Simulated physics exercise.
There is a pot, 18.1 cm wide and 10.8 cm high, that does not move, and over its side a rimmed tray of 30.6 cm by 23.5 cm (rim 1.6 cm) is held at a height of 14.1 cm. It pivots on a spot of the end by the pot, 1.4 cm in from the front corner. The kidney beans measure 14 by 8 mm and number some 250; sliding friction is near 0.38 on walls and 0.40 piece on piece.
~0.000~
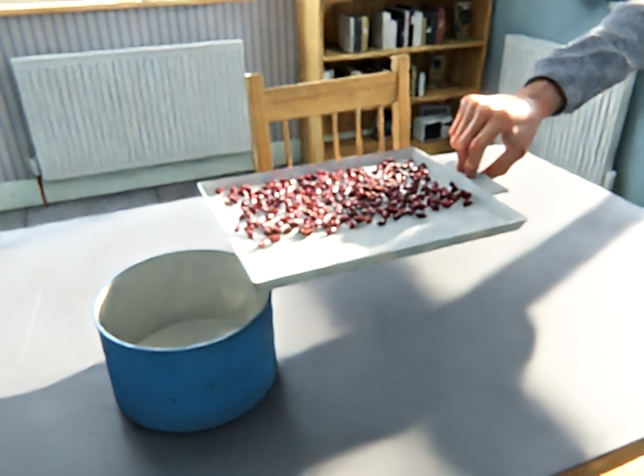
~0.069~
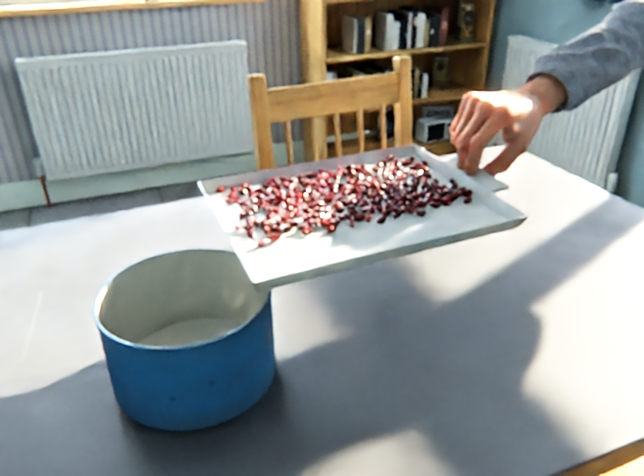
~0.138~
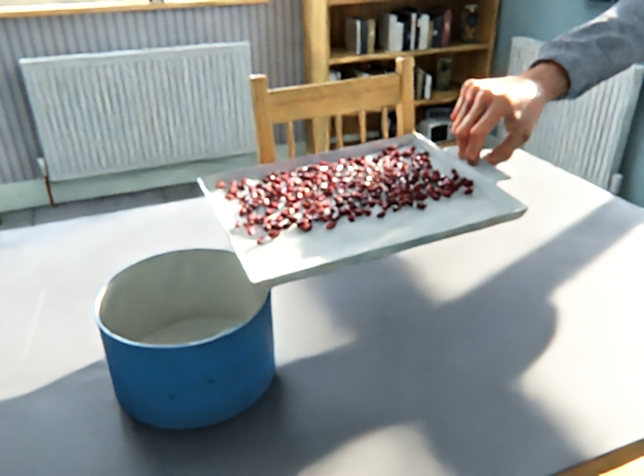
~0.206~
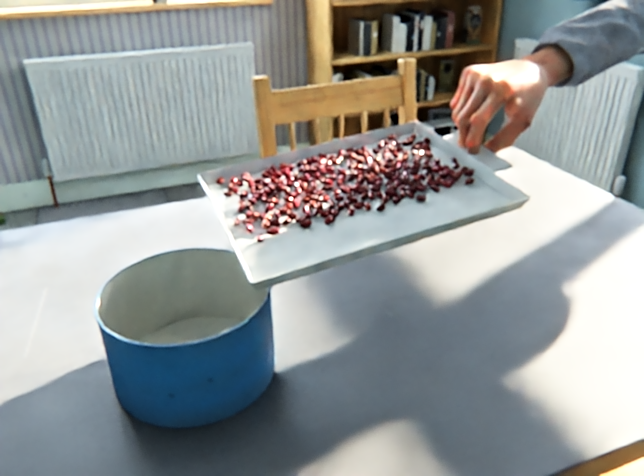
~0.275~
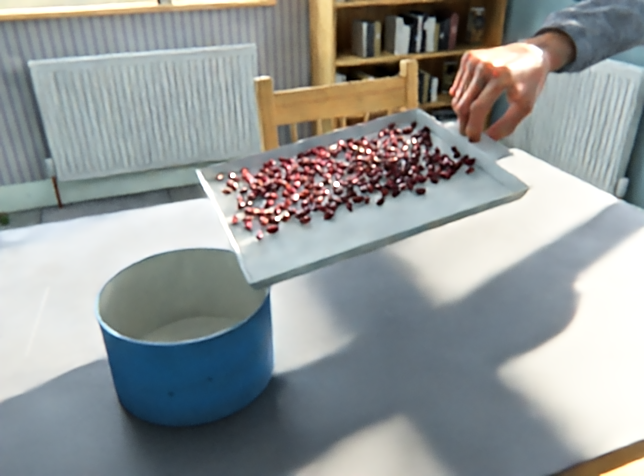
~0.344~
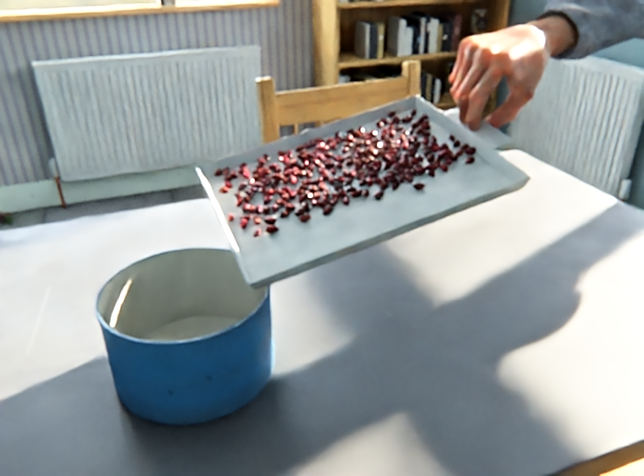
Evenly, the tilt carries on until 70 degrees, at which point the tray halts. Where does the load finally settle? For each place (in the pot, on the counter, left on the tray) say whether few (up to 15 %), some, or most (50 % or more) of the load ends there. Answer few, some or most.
Pot: Most; counter: Some; tray: Few.
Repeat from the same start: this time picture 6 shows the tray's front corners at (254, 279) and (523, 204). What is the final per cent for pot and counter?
Per cent by place - pot 5, counter 90.
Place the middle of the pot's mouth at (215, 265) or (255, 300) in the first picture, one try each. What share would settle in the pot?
Roughly 20 and 90 percent.
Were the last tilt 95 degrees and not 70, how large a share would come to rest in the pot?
Roughly 60 %.
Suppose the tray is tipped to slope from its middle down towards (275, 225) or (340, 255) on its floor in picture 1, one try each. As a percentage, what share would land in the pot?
I'd put it at roughly 45 per cent for the first tilt and roughly 10 per cent for the second.
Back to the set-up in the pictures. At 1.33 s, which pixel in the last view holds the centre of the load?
Around (226, 258).
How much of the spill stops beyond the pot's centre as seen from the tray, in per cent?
About 60 per cent.
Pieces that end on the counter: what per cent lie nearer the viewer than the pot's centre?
100 %.
Then, at 0.94 s, tilt 40 degrees; the tray holds 100 %, the pot 0 %.
Then, at 1.33 s, tilt 58 degrees; the tray holds 60 %, the pot 20 %.
After 1.81 s, tilt 70 degrees; the tray holds 20 %, the pot 45 %.
In the end, at 3.1 s, pot 60 %, counter 35 %, tray 5 %.
